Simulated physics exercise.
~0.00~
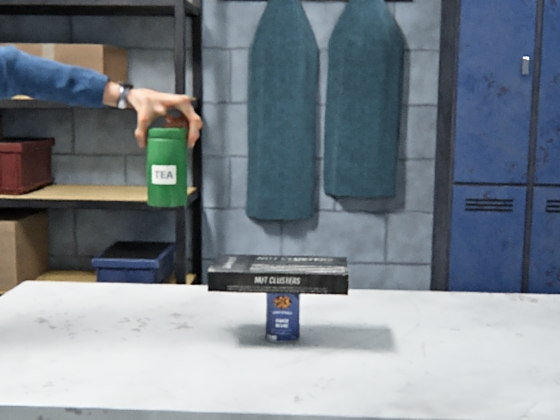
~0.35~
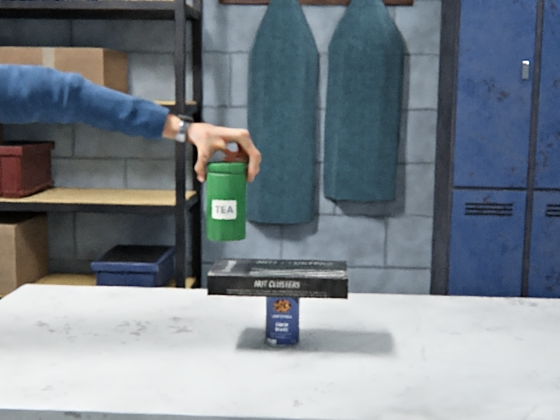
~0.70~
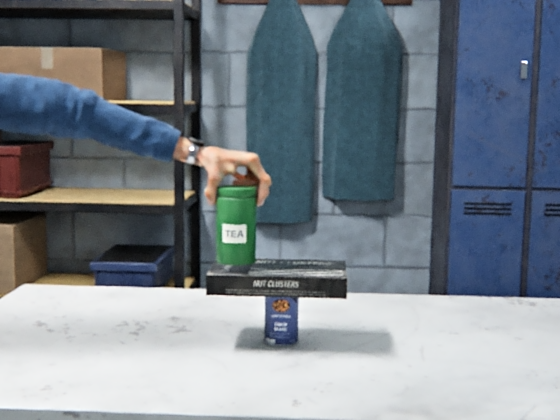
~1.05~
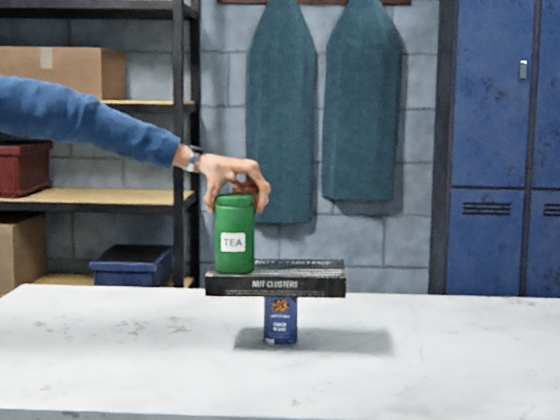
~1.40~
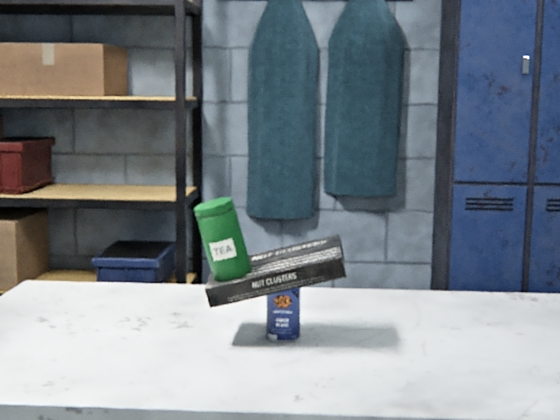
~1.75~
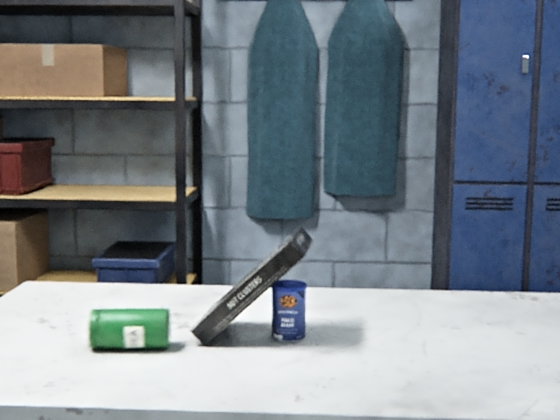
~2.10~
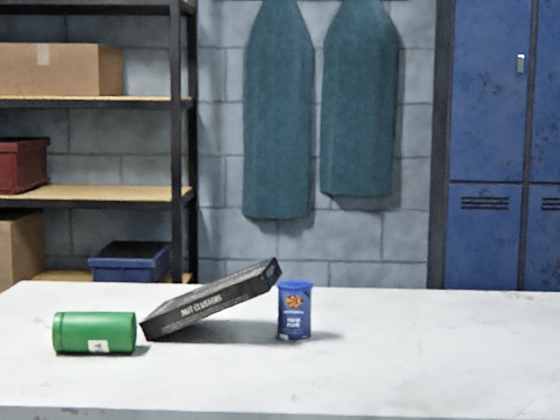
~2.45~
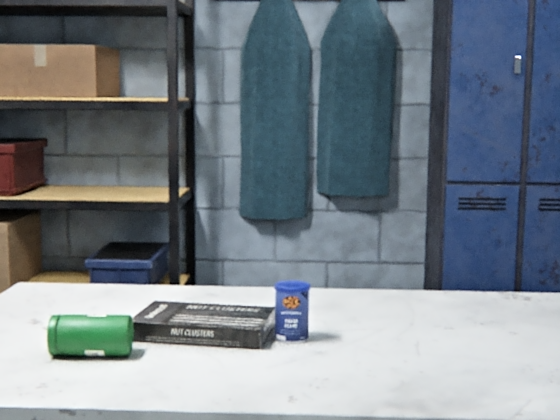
Green tea jar, placed by a hand on the left end of a box atop a blue tin, toppling left with the box.
